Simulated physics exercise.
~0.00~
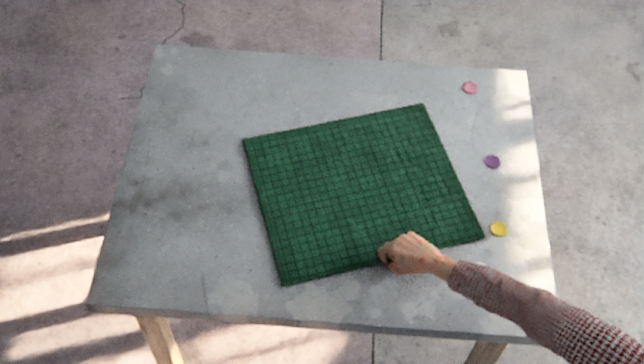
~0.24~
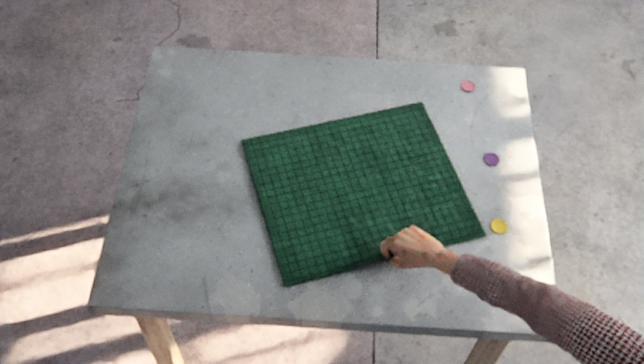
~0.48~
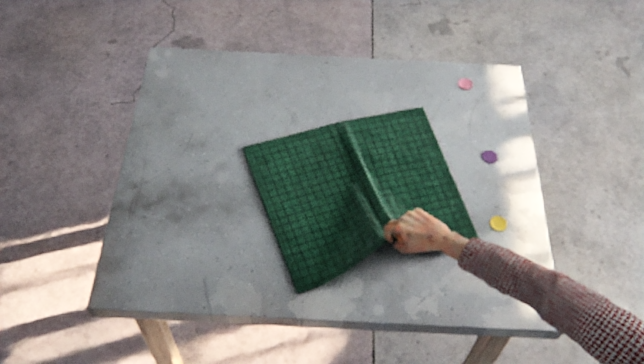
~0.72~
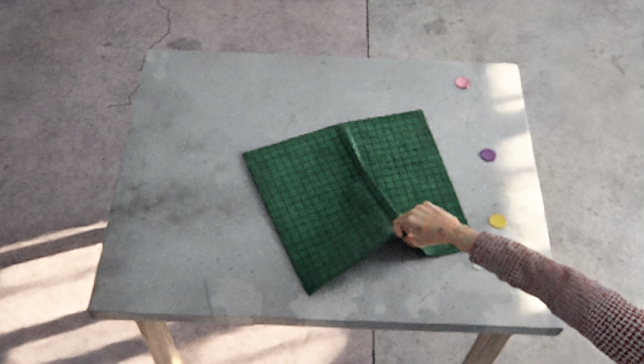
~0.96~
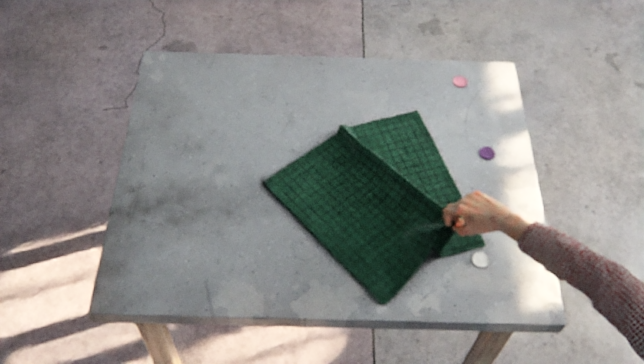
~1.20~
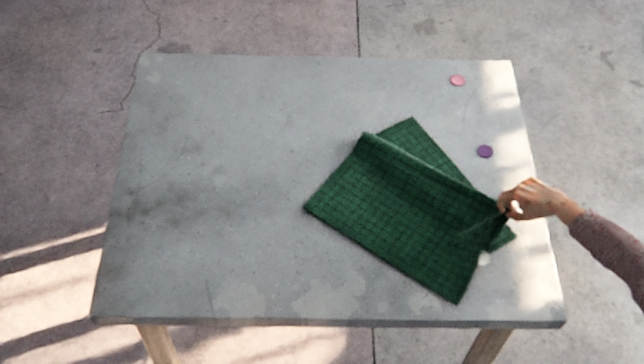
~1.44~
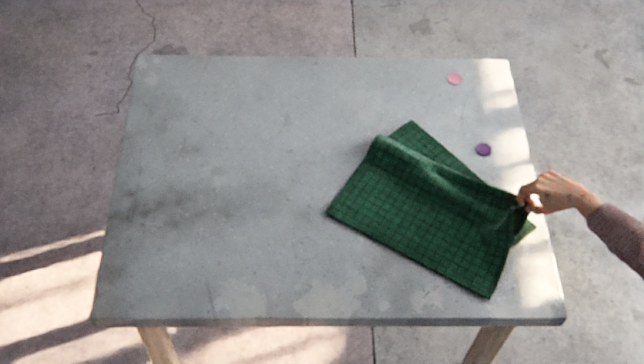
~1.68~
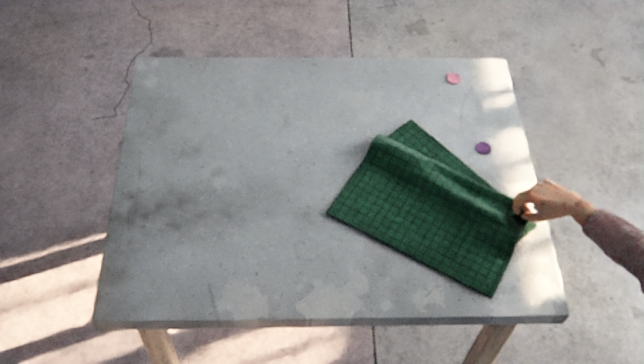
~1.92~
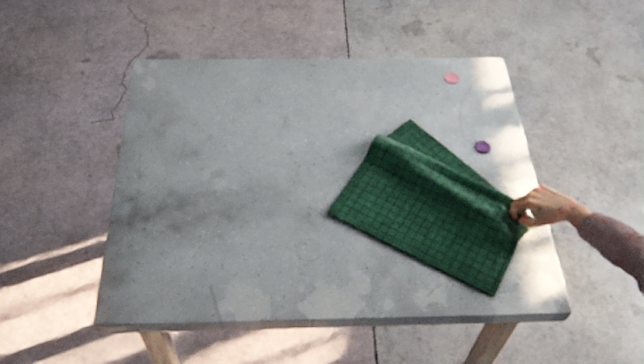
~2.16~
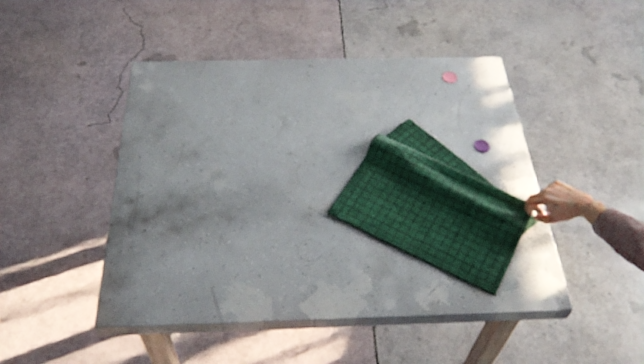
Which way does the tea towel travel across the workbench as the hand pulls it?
The tea towel moves to the right, towards the right-hand edge of the workbench.
